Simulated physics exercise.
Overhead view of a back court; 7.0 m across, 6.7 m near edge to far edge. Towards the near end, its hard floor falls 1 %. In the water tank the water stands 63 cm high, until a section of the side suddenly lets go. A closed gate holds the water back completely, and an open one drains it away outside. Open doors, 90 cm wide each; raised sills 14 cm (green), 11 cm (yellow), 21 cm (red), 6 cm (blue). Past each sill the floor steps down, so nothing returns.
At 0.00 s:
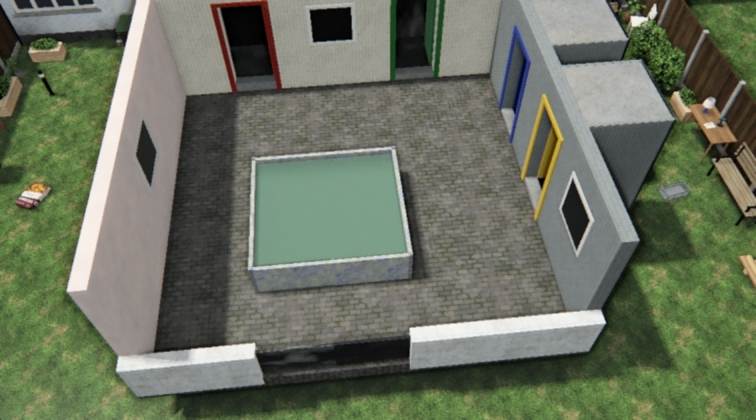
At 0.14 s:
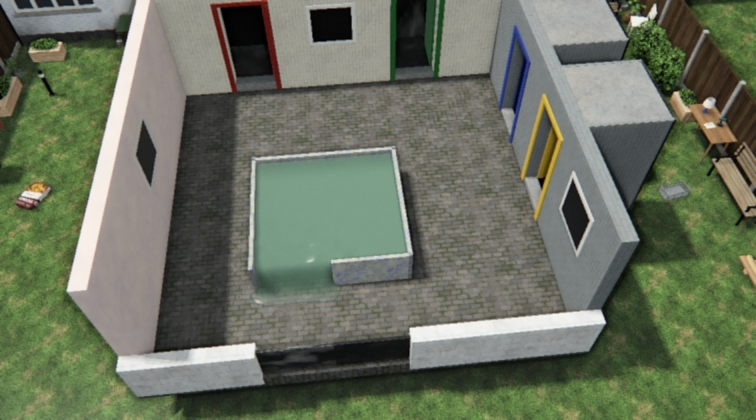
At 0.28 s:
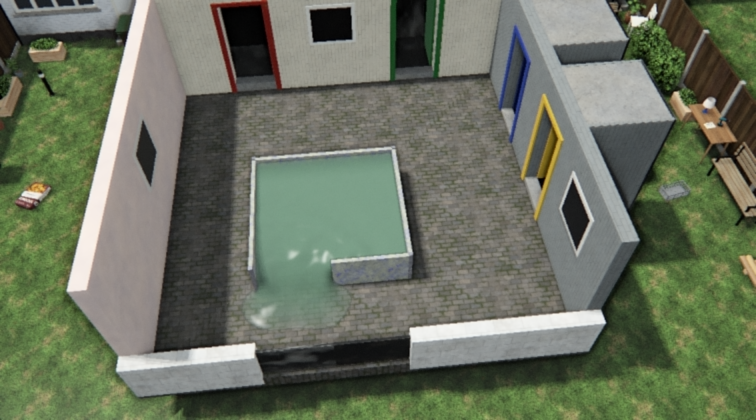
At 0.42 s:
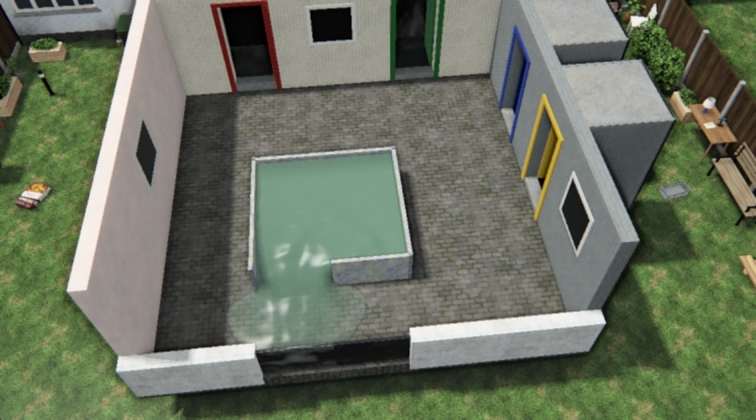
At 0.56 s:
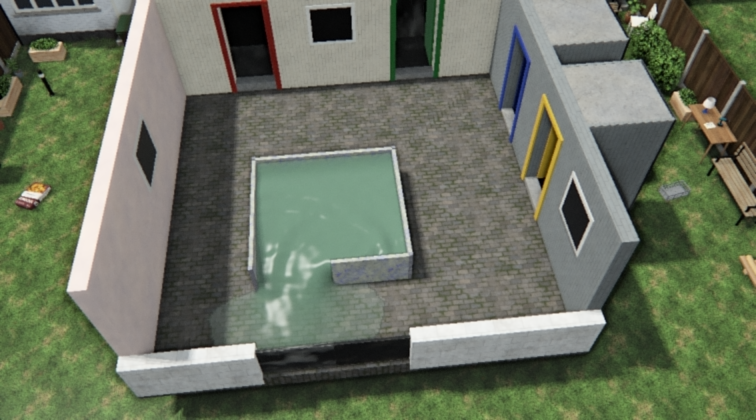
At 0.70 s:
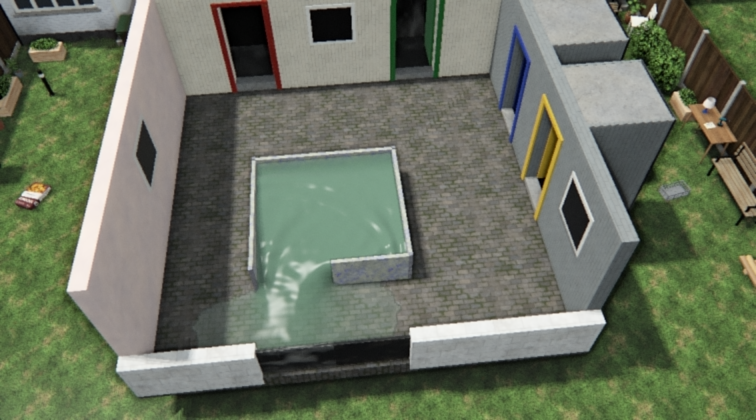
Green water pours from a gap in the tank's near side and spreads across the paving.
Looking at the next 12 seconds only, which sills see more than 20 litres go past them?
As I see it, the green door falls short of the limit, the yellow door falls short of the limit, the red door falls short of the limit, the blue door surpasses the limit.
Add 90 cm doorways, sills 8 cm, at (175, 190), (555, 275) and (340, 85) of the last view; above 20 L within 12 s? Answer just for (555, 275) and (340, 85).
In turn: Beyond it, short of it.
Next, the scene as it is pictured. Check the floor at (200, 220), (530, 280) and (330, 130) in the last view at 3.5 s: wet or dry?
Listed in sequence, the spots are drenched, drenched and bone dry.
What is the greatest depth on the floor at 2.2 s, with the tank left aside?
Some 55 cm deep.
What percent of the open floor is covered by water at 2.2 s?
Close to 25 in a hundred parts are wet.
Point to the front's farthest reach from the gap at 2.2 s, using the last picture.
About (565, 334) in the last view.
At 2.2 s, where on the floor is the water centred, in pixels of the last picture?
At roughly (314, 265).
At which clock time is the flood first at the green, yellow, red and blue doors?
So green at 6.0 s, yellow at 3.2 s, red at 4.0 s, and blue at 4.0 s.
After 1.4 s water covers 10 % of the floor and is deepest (50 cm) near (286, 351); green door not reached, yellow door not reached, red door not reached, blue door not reached.
After 2.2 s water covers 25 % of the floor and is deepest (55 cm) near (163, 374); green door not reached, yellow door not reached, red door not reached, blue door not reached.
After 3.5 s water covers 50 % of the floor and is deepest (38 cm) near (152, 375); green door not reached, yellow door 10 cm at the sill, 0 L in, red door not reached, blue door not reached.
After 7.0 s water covers 90 % of the floor and is deepest (22 cm) near (163, 374); green door 9 cm at the sill, 0 L in, yellow door 8 cm at the sill, 0 L in, red door 14 cm at the sill, 0 L in, blue door 4 cm at the sill, 0 L in.
After 12.0 s water covers 100 % of the floor and is deepest (14 cm) near (525, 207); green door 12 cm at the sill, 0 L in, yellow door 14 cm at the sill, 1 L in, red door 7 cm at the sill, 0 L in, blue door 13 cm at the sill, 57 L in.
